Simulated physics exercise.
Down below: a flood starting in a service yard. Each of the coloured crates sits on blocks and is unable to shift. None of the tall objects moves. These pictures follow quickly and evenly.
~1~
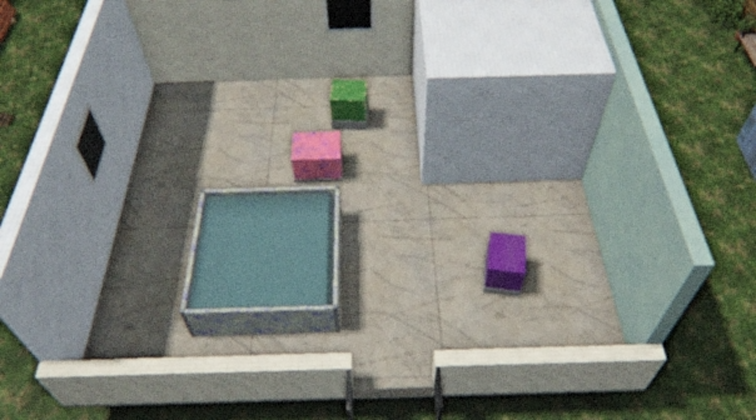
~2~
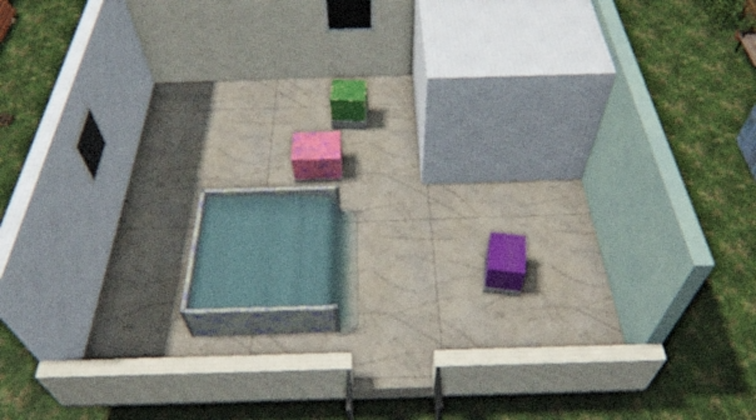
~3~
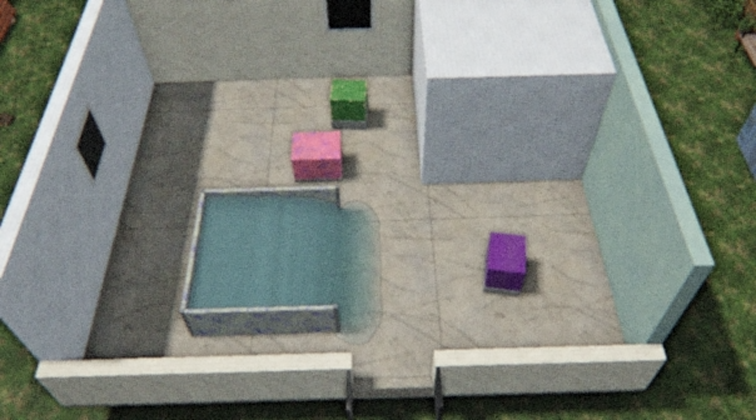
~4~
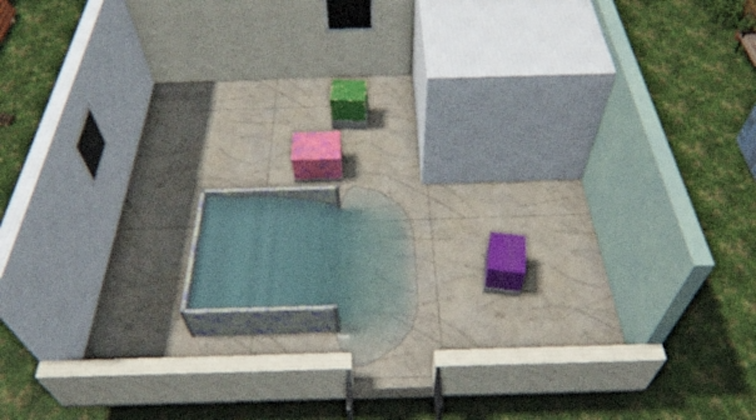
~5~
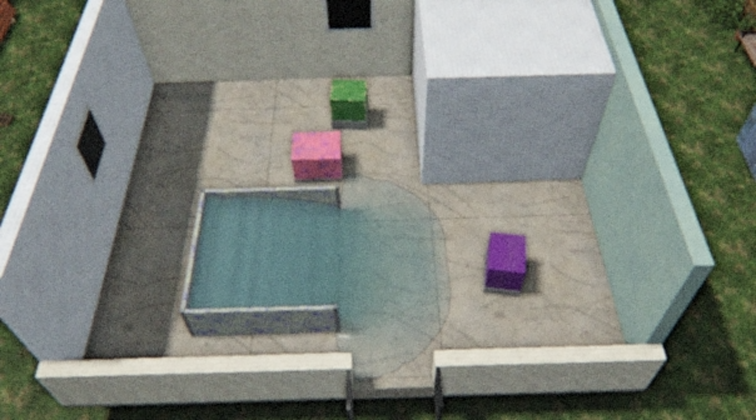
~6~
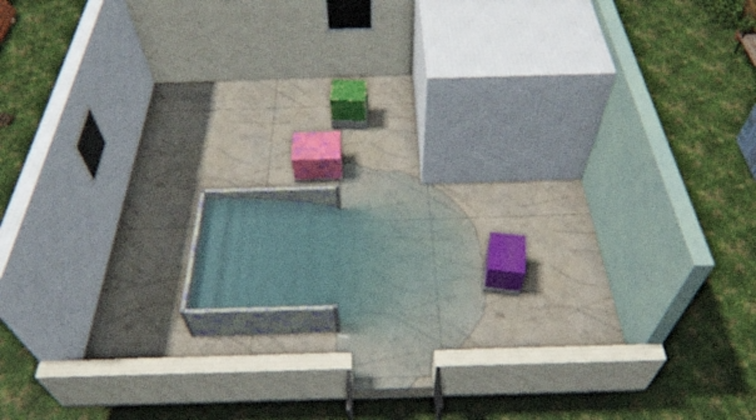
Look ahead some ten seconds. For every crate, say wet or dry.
The pink crate meets the water. The purple crate meets the water. The green crate avoids the water.
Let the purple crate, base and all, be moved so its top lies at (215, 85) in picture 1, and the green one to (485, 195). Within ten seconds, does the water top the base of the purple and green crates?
As I see it, the purple crate is not reached; meanwhile the green crate is flooded.
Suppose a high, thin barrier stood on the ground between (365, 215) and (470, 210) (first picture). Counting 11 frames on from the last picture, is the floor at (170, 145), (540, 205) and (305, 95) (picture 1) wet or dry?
First unwetted, then inundated, then unwetted.
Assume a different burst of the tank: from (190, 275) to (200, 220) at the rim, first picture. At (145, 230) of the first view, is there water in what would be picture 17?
I reckon it ends up drenched.
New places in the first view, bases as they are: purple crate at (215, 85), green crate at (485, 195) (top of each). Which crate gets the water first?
That is the green crate.
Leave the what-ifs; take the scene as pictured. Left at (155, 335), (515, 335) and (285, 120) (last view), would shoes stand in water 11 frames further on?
First spared, second inundated, third spared.
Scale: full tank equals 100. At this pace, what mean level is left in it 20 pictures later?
22 percent or thereabouts.
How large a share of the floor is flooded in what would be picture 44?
My best guess is some 55 %.
A moment on, water covers 35 % of the floor; the pink crate water round its plinth, the purple crate water round its plinth, the green crate water round its plinth.
Next, water covers 40 % of the floor; the pink crate water round its plinth, the purple crate water round its plinth, the green crate water round its plinth.
Then, water covers 45 % of the floor; the pink crate water round its plinth, the purple crate water round its plinth, the green crate water round its plinth.
Later, water covers 55 % of the floor; the pink crate water round its plinth, the purple crate water round its plinth, the green crate water round its plinth.
In the end, water covers 95 % of the floor; the pink crate was topped, the purple crate was topped, the green crate stayed above the water.
